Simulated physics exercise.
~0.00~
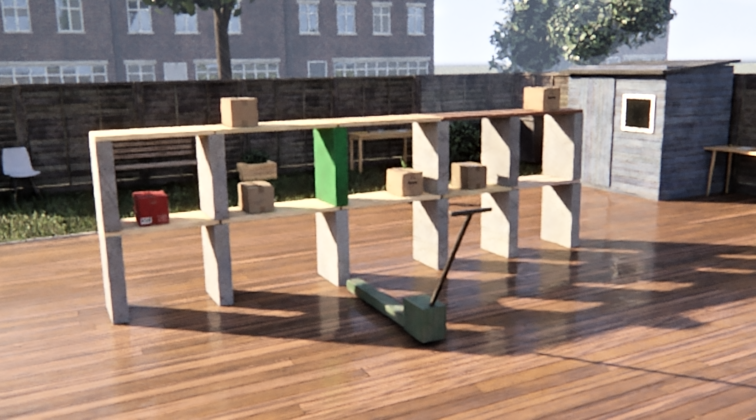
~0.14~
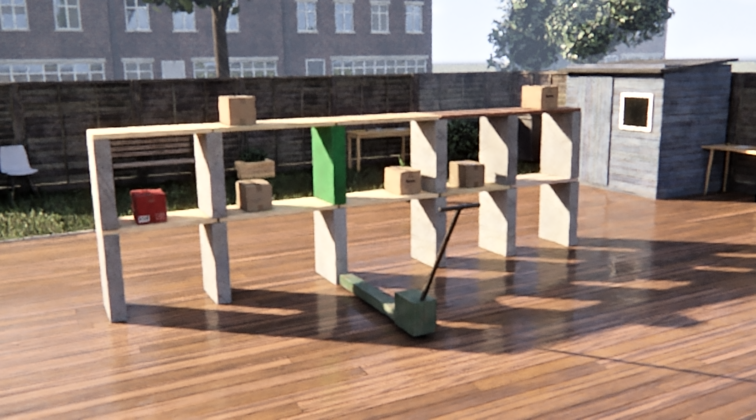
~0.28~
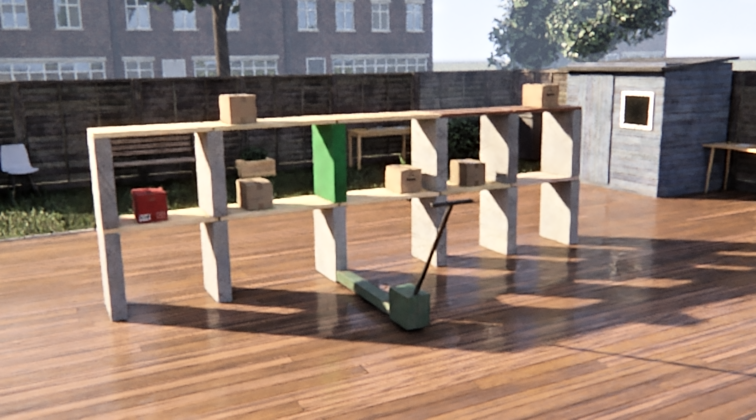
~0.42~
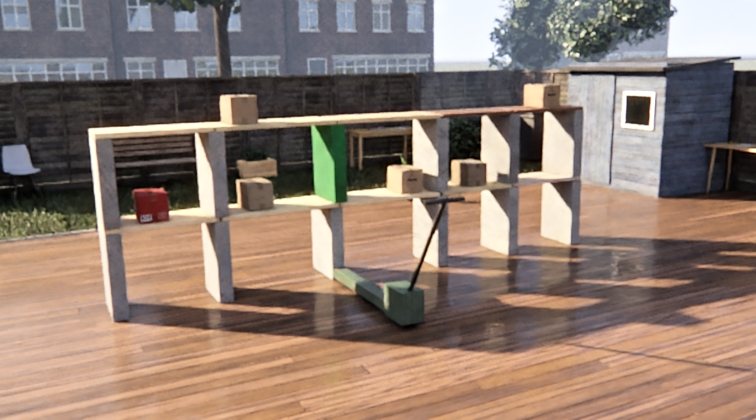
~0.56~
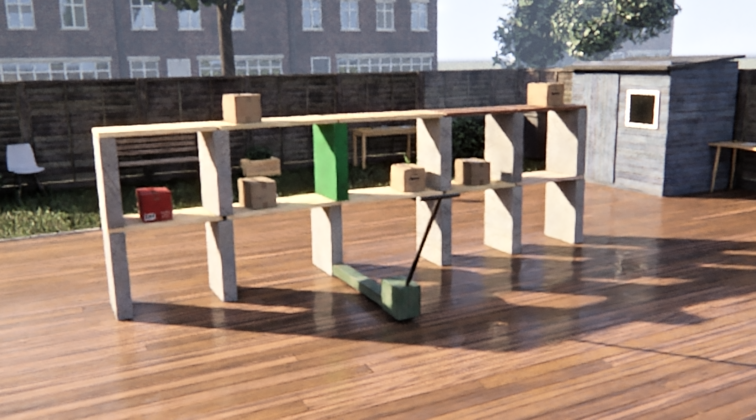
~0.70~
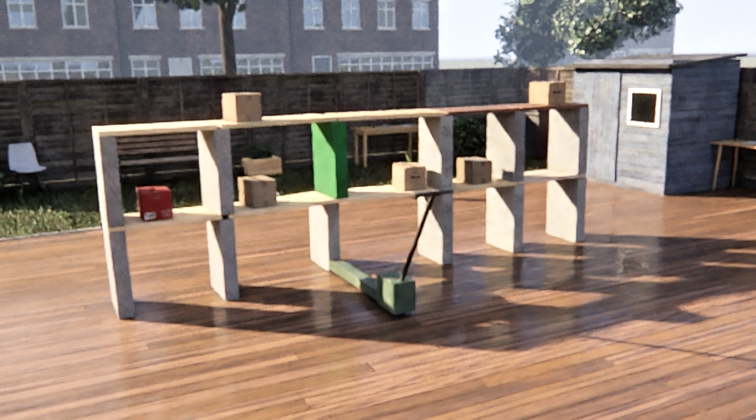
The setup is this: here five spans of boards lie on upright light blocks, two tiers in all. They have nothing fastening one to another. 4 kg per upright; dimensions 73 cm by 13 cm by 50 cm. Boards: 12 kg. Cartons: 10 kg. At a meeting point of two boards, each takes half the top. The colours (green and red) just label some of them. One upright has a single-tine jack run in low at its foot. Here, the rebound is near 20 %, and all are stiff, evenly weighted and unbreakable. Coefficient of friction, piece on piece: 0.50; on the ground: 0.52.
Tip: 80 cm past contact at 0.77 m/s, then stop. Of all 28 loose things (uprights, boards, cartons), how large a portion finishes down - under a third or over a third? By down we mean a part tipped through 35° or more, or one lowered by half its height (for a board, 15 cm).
The portion is more than a third.
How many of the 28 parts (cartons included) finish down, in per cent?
I'd say roughly 95 per cent of them finish down.
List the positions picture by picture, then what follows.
In the first picture (places mark the middle of the side facing us), jack tip (351, 285) 19 cm short; green upright (324, 165); red carton (154, 211); nothing disturbed.
The second picture shows jack tip (344, 280) 8 cm short; green upright (322, 163).
The third picture shows jack tip (340, 276) 23 mm in; green upright (323, 161); one has shifted.
The fourth picture shows jack tip (337, 273) 13 cm in; green upright (323, 162) shifted 34 mm; 2 disturbed, none down.
The fifth picture shows jack tip (336, 269) 24 cm in; green upright (324, 160) shifted 9 cm; 9 disturbed, none down.
The sixth picture shows jack tip (333, 265) 35 cm in; green upright (324, 158) shifted 14 cm; red carton (158, 206); 9 disturbed, none down.
After 1.38 s, 3 of the 28 pieces down; green upright leaning 12°.
After 1.88 s, 11 of the 28 pieces down; green upright on its side; red carton leaning 7°.
After 2.28 s, 19 of the 28 pieces down; green upright on its side; red carton leaning 54°, 51 cm lower.
After 2.86 s, 27 of the 28 pieces down; red carton on its side; green upright on its side.
At rest (4.5 s), 27 of the 28 pieces down; red carton on its side; green upright on its side. That is 96 per cent. As the last picture would show them, middles, red carton near (142, 275), green upright near (340, 232).
